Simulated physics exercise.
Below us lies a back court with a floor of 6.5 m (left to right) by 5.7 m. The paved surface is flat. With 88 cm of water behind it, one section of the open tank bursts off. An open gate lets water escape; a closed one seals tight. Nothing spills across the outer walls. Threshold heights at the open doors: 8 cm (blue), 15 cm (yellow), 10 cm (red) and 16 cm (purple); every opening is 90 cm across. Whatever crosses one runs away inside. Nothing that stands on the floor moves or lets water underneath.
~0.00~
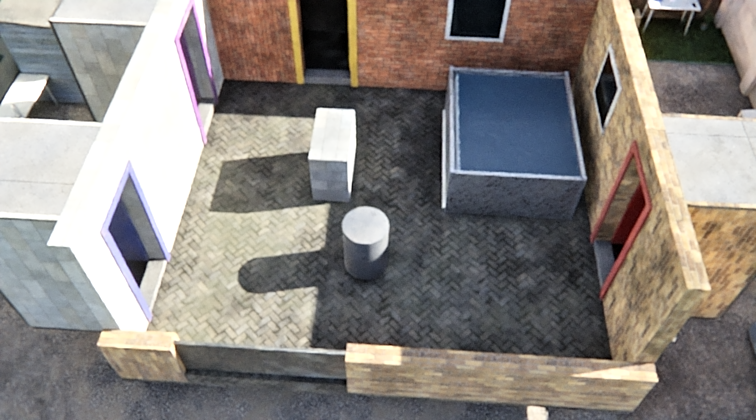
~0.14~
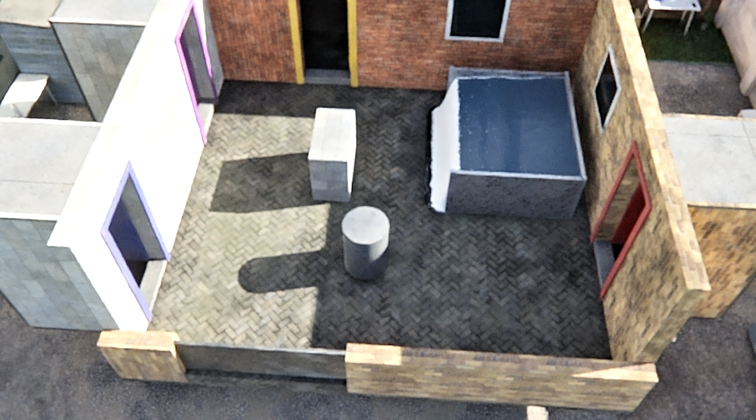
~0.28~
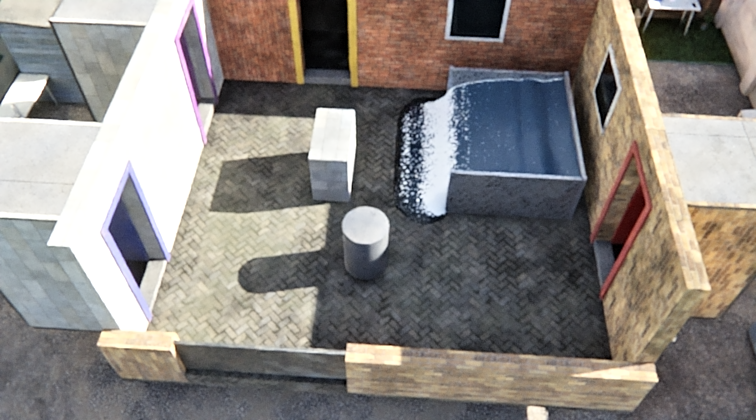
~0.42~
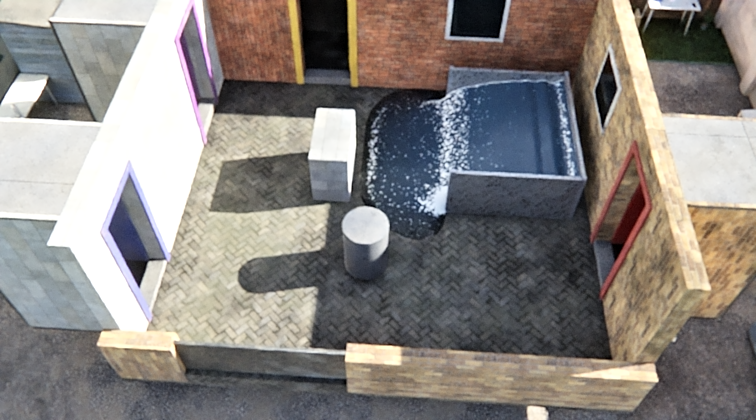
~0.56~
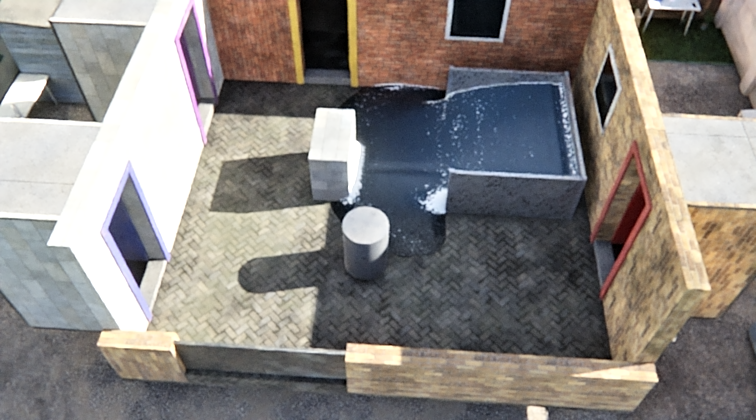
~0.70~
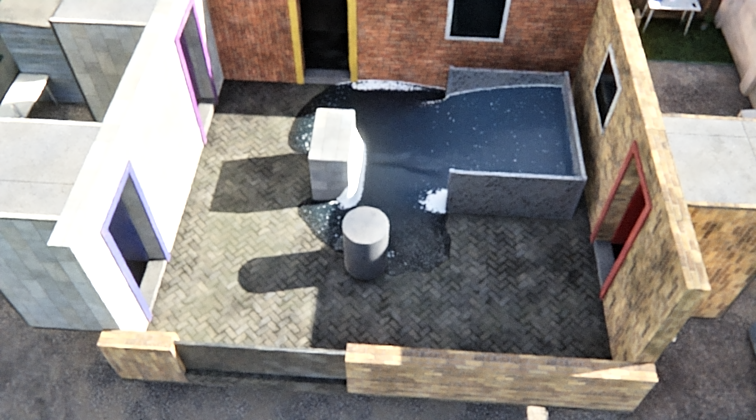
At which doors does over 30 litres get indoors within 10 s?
Within that time: At the blue door it exceeds the limit; at the yellow door it goes over the limit; at the red door it goes over the limit; at the purple door it exceeds the limit.
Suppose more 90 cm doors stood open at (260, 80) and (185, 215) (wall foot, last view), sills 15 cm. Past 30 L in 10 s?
In that order: Past it, not over.
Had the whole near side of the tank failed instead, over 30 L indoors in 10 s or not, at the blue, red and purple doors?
Against that limit: Blue past it, red over, purple under.
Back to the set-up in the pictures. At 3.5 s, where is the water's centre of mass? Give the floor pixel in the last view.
Near (343, 183).
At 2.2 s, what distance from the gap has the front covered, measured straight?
Some 5.8 m out.
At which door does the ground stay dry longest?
Last comes the red one.
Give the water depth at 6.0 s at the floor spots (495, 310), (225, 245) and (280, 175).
Roughly 10, 5 and 6 cm, in turn.
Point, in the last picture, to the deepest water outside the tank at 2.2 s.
At about (231, 90).
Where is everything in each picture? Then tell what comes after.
In the first frame, still water, 88 cm deep, in the open tank at (512, 123).
In the second frame, water pours out at (450, 143) and has run 1.2 m, to (443, 107); typically 7 cm deep outside, 88 cm at the open tank's back.
In the third frame, the front is at (420, 101), 1.5 m from the gap at (450, 145); 2.0 m2 of floor is under water; 86 cm left at the back of the open tank.
In the fourth frame, the front is at (405, 92), 1.8 m from the gap at (449, 147); 3.9 m2 of floor is under water; 79 cm left at the back of the open tank.
In the fifth frame, water pours out at (449, 148) and has run 2.2 m, to (370, 88); typically 12 cm deep outside, 75 cm at the open tank's back.
In the sixth frame, water pours out at (449, 148) and has run 2.8 m, to (299, 120); typically 11 cm deep outside, 72 cm at the open tank's back.
After 1.4 s water covers 45 % of the floor and is deepest (57 cm) near (357, 169); blue door not reached, yellow door 19 cm at the sill, 0 L in, red door not reached, purple door 22 cm at the sill, 28 L in.
After 2.2 s water covers 65 % of the floor and is deepest (61 cm) near (231, 90); blue door 17 cm at the sill, 8 L in, yellow door 32 cm at the sill, 27 L in, red door not reached, purple door 36 cm at the sill, 109 L in.
After 3.5 s water covers 90 % of the floor and is deepest (34 cm) near (206, 301); blue door 25 cm at the sill, 91 L in, yellow door 19 cm at the sill, 92 L in, red door 2 cm at the sill, 0 L in, purple door 28 cm at the sill, 214 L in.
After 6.0 s water covers 95 % of the floor and is deepest (21 cm) near (217, 360); blue door 20 cm at the sill, 233 L in, yellow door 11 cm at the sill, 98 L in, red door 6 cm at the sill, 0 L in, purple door 12 cm at the sill, 249 L in.
After 10.0 s water covers 100 % of the floor and is deepest (19 cm) near (468, 376); blue door 10 cm at the sill, 308 L in, yellow door 6 cm at the sill, 98 L in, red door 14 cm at the sill, 62 L in, purple door 6 cm at the sill, 249 L in.
